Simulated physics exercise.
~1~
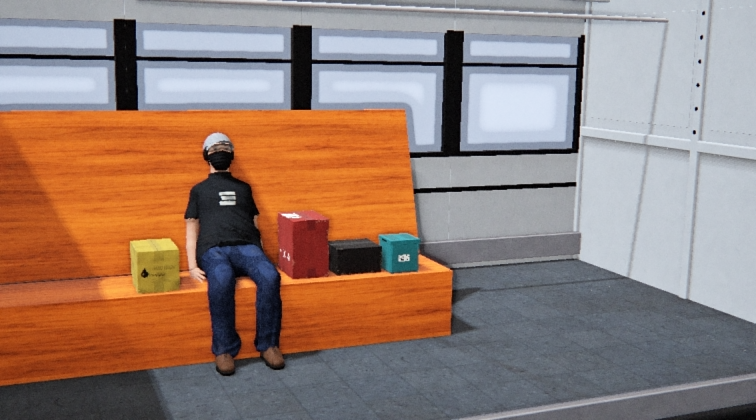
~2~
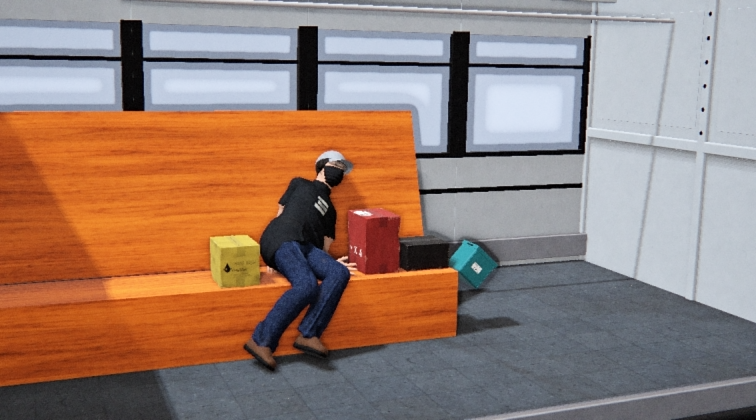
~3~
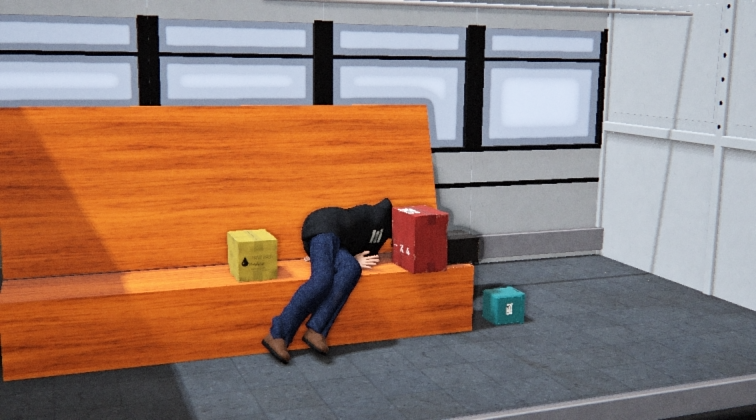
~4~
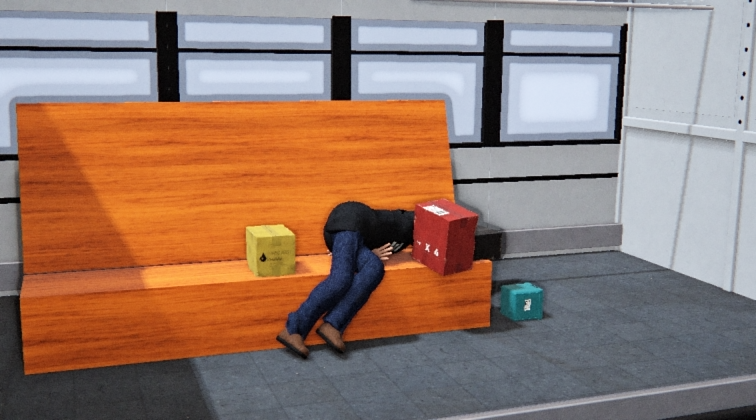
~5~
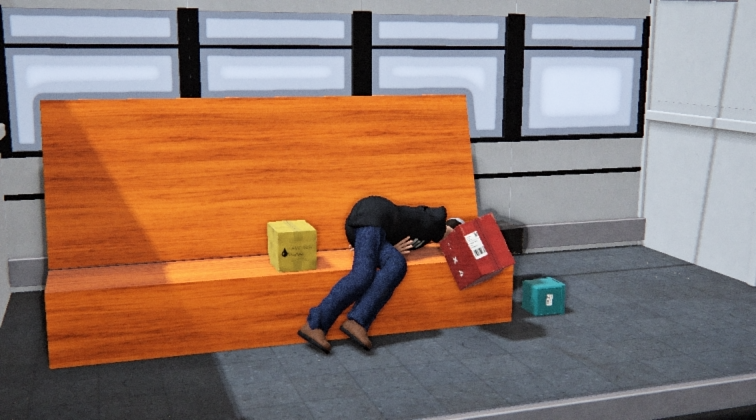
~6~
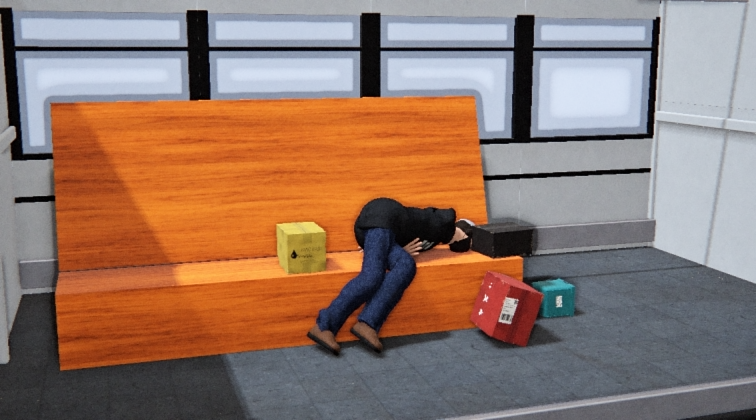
A person in a cap, dark mask, black T-shirt and jeans sits on a long orange bench against a windowed wall, seen from the front and slightly above. A yellow box stands to the left, with a red, a black and a teal box to the right. The person and boxes slide right, and the teal box tips off the bench end onto the grey floor. The person topples sideways toward the red box, which leans and falls off the front near the corner. It ends beside the teal one, while the person lies slumped between the yellow and black boxes, still on the bench.
